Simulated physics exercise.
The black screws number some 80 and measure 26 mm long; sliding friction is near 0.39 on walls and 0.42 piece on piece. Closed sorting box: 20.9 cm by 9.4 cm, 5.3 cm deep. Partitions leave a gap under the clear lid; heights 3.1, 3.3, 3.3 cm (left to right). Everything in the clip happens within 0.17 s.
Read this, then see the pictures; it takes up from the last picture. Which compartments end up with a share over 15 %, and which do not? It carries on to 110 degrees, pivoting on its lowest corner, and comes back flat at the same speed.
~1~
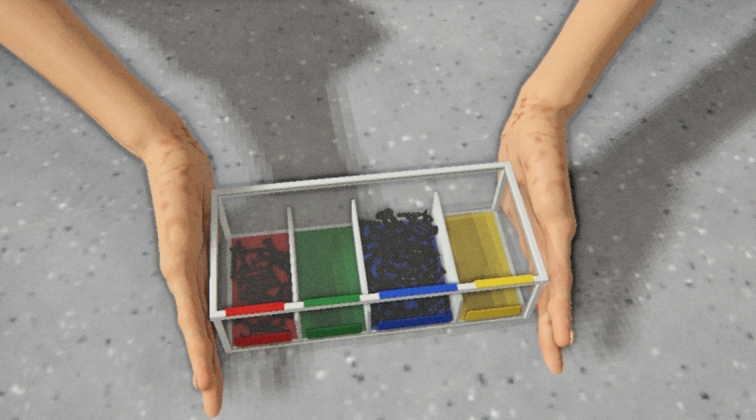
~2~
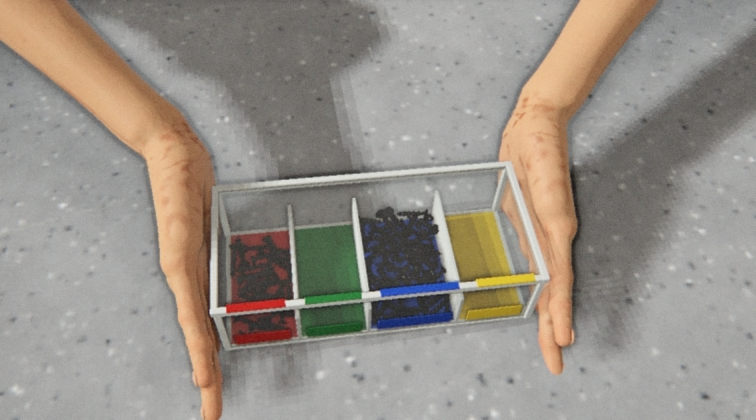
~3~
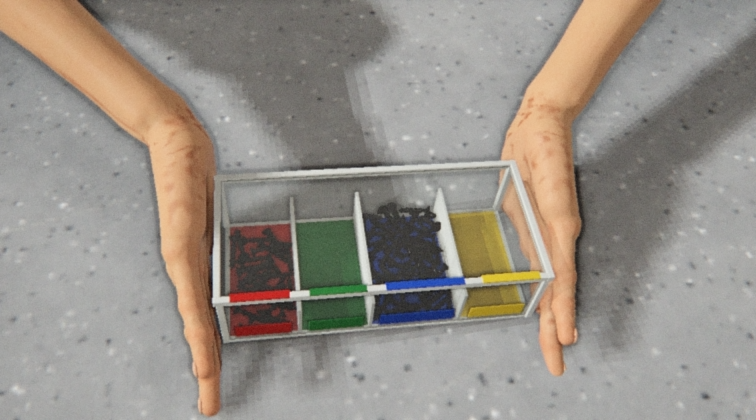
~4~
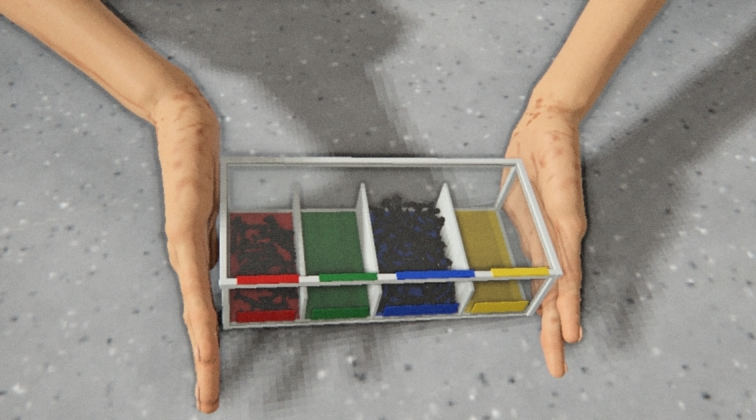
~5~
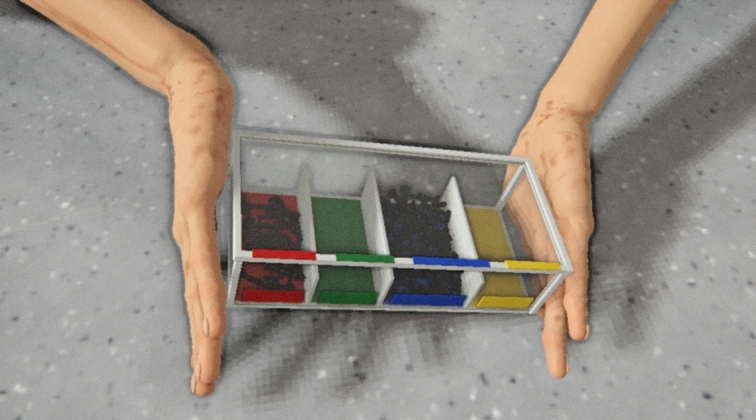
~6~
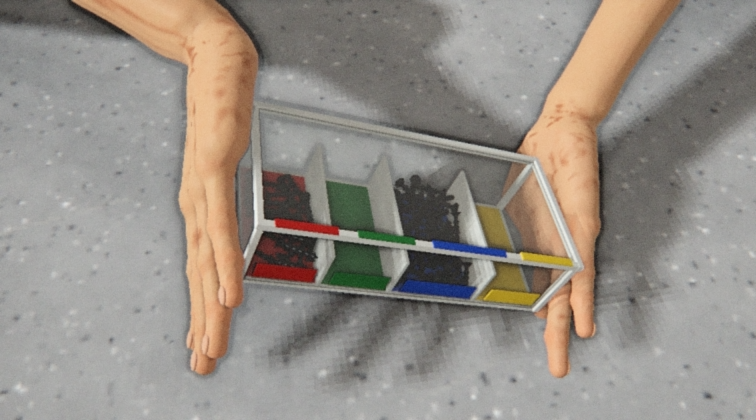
Red compartment not over, blue compartment over, green compartment not over, yellow compartment over.
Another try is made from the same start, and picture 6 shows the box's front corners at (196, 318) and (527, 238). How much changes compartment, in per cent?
Then around 65 percent would end up out of place.
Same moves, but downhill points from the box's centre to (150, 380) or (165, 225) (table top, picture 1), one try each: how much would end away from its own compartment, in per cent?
That would be close to 35 per cent and then close to 35 per cent.
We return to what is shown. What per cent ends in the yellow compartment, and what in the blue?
In yellow it's 80, in blue it's 20.
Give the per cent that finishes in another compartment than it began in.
Roughly 90 %.
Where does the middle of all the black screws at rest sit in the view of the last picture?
I'd put it at about (479, 242).
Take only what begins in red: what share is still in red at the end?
Share retained: Approx. 0 %.
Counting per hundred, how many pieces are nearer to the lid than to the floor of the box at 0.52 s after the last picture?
I'd put it at some 90 percent.
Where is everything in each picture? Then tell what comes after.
The first picture shows box tilt 0 degrees, front corners at (217, 313) and (540, 277); red 35 %, blue 65 %.
The second picture shows box tilt 1 degrees, front corners at (217, 310) and (541, 276).
The third picture shows box tilt 4 degrees, front corners at (220, 299) and (546, 274), lowest corner right back.
The fourth picture shows box tilt 9 degrees, front corners at (227, 281) and (554, 271), lowest corner right back.
The fifth picture shows box tilt 15 degrees, front corners at (241, 253) and (565, 267), lowest corner right back.
The sixth picture shows box tilt 22 degrees, front corners at (263, 222) and (575, 264), lowest corner right back; red 35 %, blue 65 %.
Then, 0.52 s after the last picture, tilt 109 degrees; red 15 %, blue 40 %, green 15 %, yellow 25 %.
Then, 0.86 s after the last picture, tilt 47 degrees; blue 20 %, yellow 80 %.
Then, 1.30 s after the last picture, tilt 0 degrees; blue 20 %, yellow 80 %.
In the end, red 0 %, blue 20 %, green 0 %, yellow 80 %.
